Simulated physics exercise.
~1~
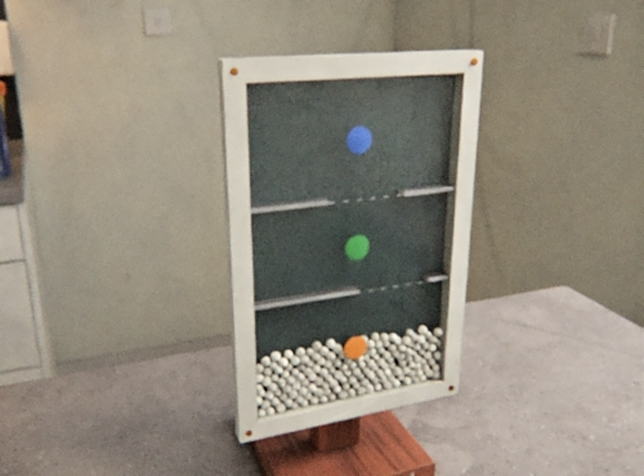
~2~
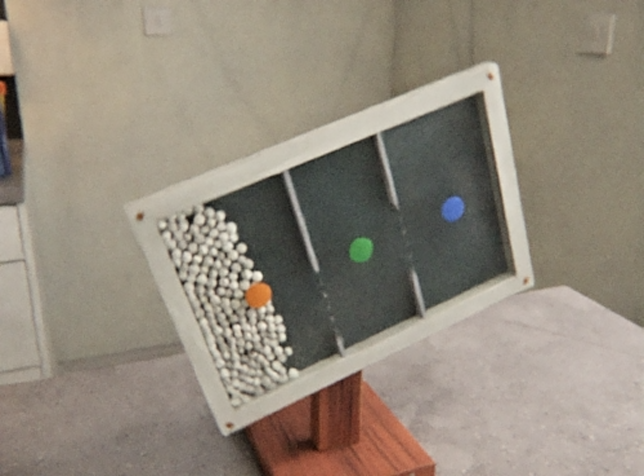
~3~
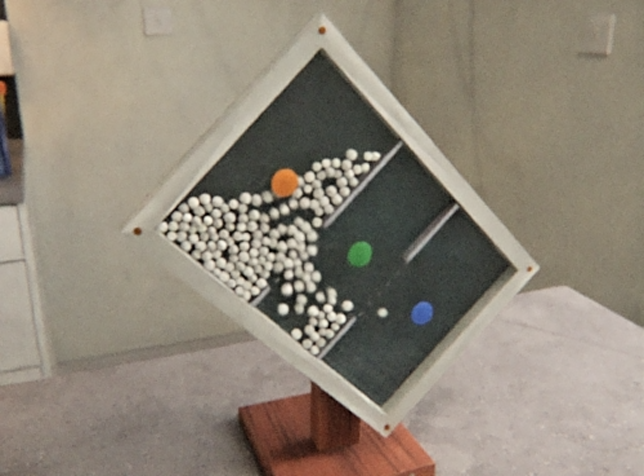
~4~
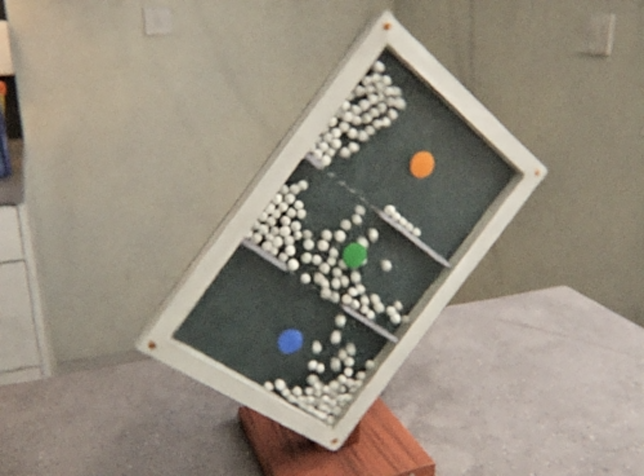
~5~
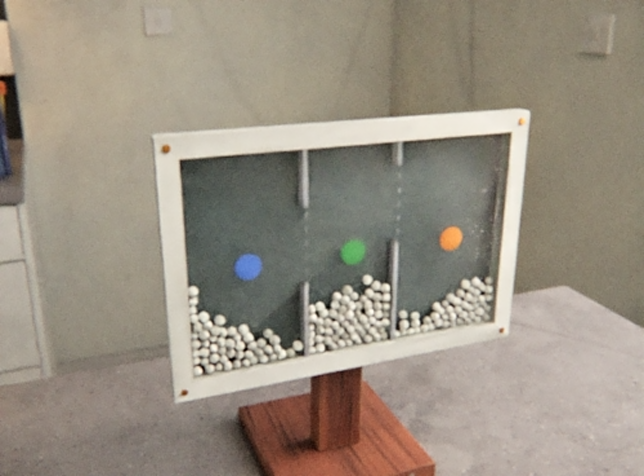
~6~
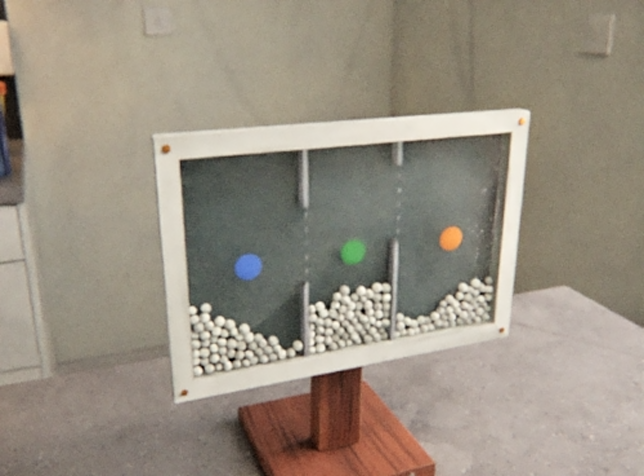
A shallow framed case of small white balls turns clockwise on its wooden stand, spilling them from the orange-dotted chamber through gaps into the green and blue ones, and stops on its side with blue at left, orange at right and balls piled in all three chambers.
